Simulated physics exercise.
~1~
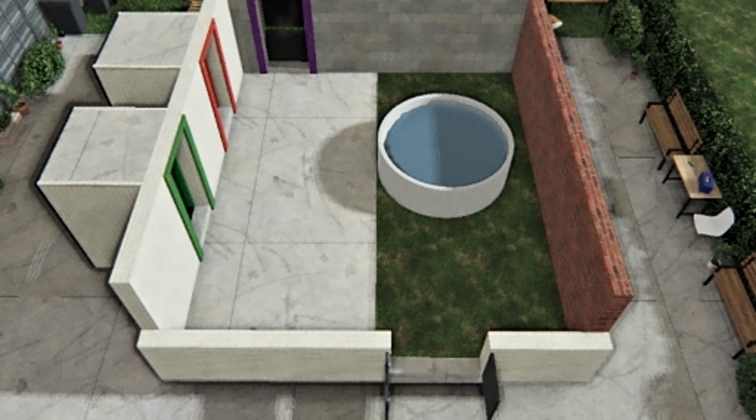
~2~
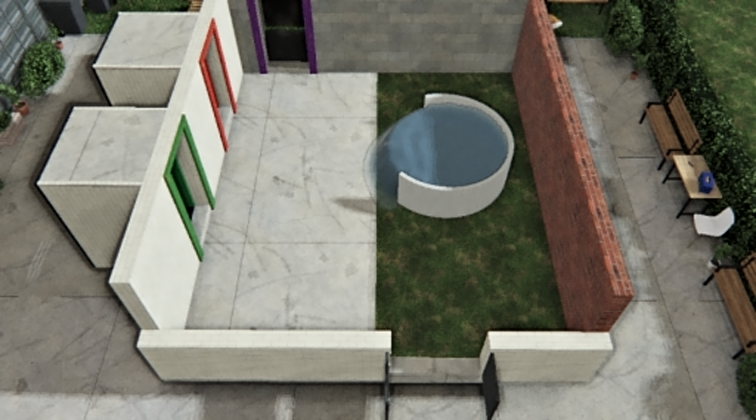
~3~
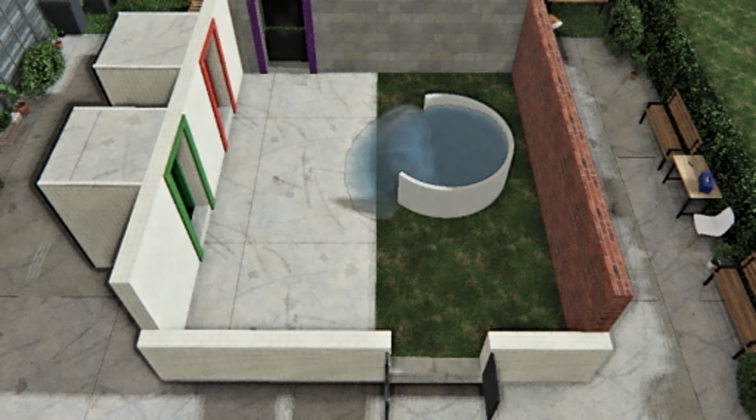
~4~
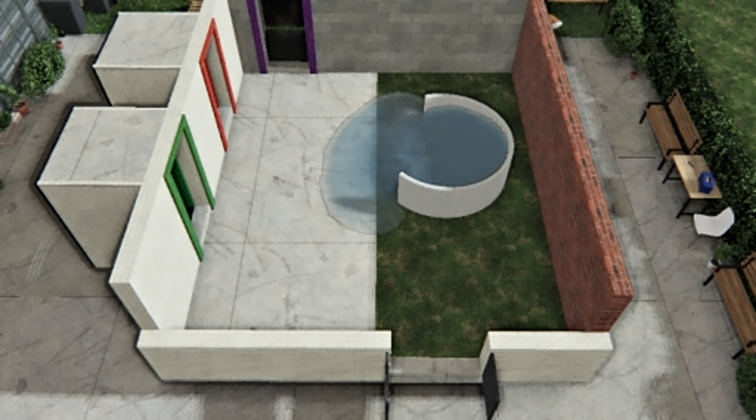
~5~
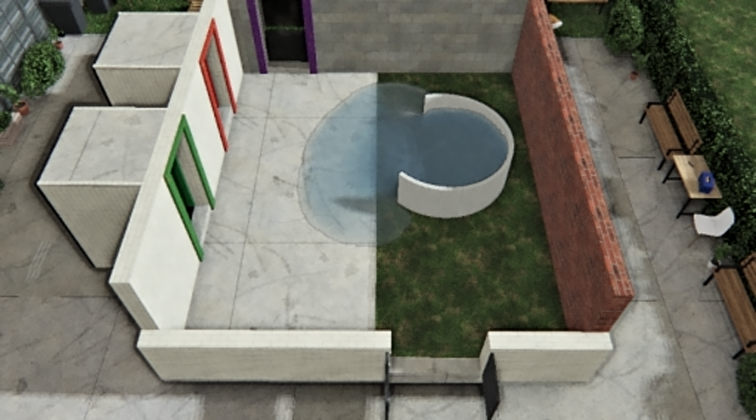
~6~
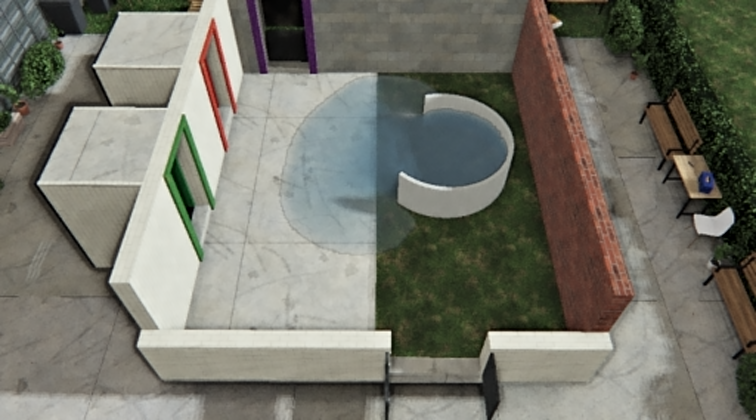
The clip opens on a walled garden seen from above, where a round white tank of still water stands on grass beside pale paving. The left part of the tank's wall vanishes, and water pours through the gap, spreading leftward in a widening, rounded sheet across the grass and paving.
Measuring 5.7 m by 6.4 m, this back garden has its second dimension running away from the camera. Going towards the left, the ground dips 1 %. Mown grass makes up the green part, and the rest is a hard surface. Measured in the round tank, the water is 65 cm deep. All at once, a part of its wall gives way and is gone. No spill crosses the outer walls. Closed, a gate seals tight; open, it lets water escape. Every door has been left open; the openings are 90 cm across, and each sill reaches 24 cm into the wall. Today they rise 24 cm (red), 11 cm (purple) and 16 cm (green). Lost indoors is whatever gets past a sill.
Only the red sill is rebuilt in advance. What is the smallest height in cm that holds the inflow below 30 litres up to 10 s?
At least 23 cm.
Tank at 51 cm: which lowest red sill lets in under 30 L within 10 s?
Minimum height: Approx. 17 cm.
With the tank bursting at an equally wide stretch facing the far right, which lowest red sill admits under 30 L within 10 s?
If so: Around 14.5 cm.
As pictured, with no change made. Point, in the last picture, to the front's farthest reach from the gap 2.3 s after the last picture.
Around (179, 356).
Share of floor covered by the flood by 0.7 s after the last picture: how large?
Some 50 in a hundred.
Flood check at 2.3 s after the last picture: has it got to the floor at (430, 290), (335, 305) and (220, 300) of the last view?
Untouched; untouched; soaked.
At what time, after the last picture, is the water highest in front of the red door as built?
The depth peaks at about 1.4 seconds.
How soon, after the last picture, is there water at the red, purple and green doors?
Red: 0.6 s; purple: 0.5 s; green: 0.6 s.
Then, 0.7 s after the last picture water covers 50 % of the floor, deepest (23 cm) near (379, 156); 12 cm at the red door, 0 litres in over its 24 cm sill.
Then, 2.3 s after the last picture water covers 55 % of the floor, deepest (30 cm) near (239, 92); 27 cm at the red door, 17 litres in over its 24 cm sill.
Then, 9.3 s after the last picture water covers 100 % of the floor, deepest (10 cm) near (194, 291); 6 cm at the red door, 21 litres in over its 24 cm sill.
At the red door as built, the water peaked near 33 cm, 1.3 s after the last picture.
With a sill of 20 cm, 51 litres would have come in within the 10 s; with 27 cm, 9 litres. So under 30 litres takes about 23 cm.
